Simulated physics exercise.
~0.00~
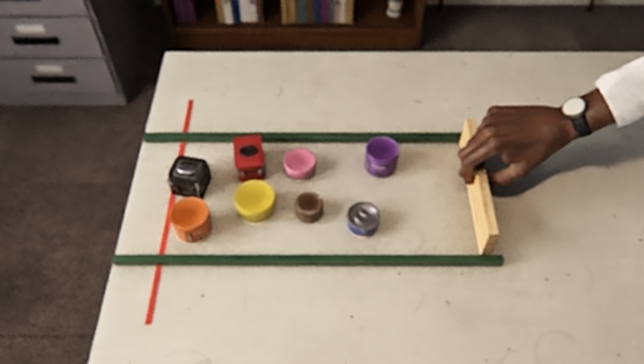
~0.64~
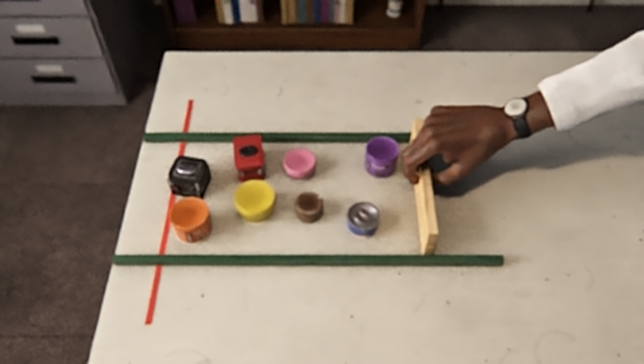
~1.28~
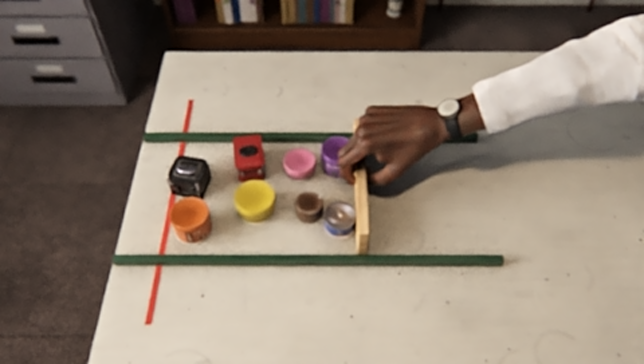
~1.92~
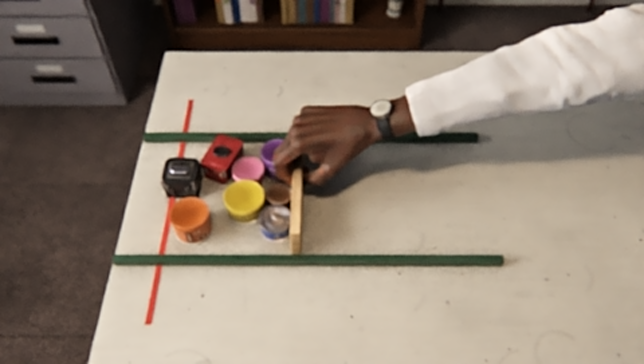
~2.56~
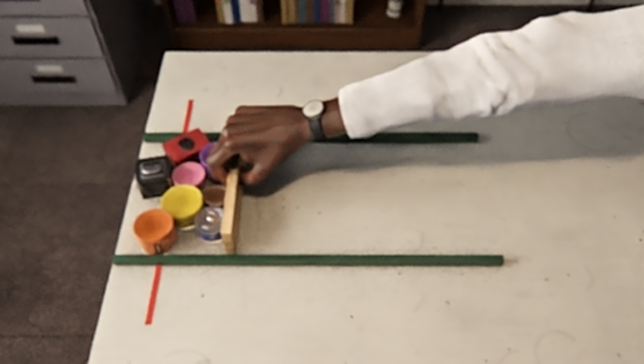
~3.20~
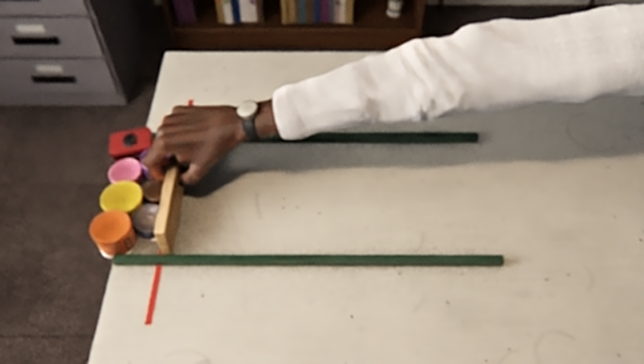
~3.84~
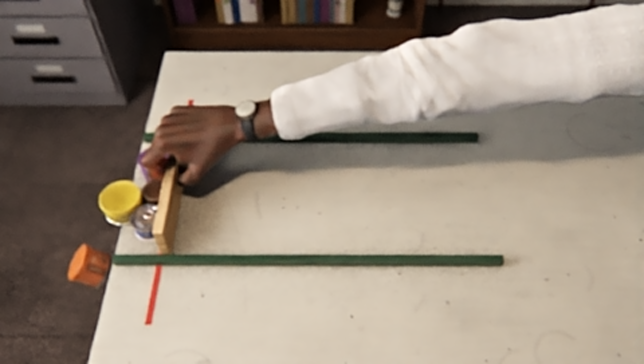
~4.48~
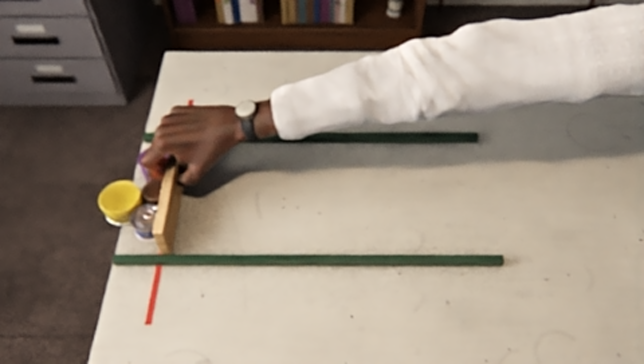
A hand with a wristwatch and white sleeve holds an upright wooden board at the right of a pale tabletop, seen from above, between two green strips. To its left sit small black, red, pink, purple, orange, yellow, brown and bluish-grey containers, near a red line of tape at the left. The hand slides the board left, gathering the purple and bluish ones, then the rest, into a cluster pushed across the tape. The board halts near the left edge as black, red, pink and finally orange go over, leaving the yellow one jutting past the edge beside the others.
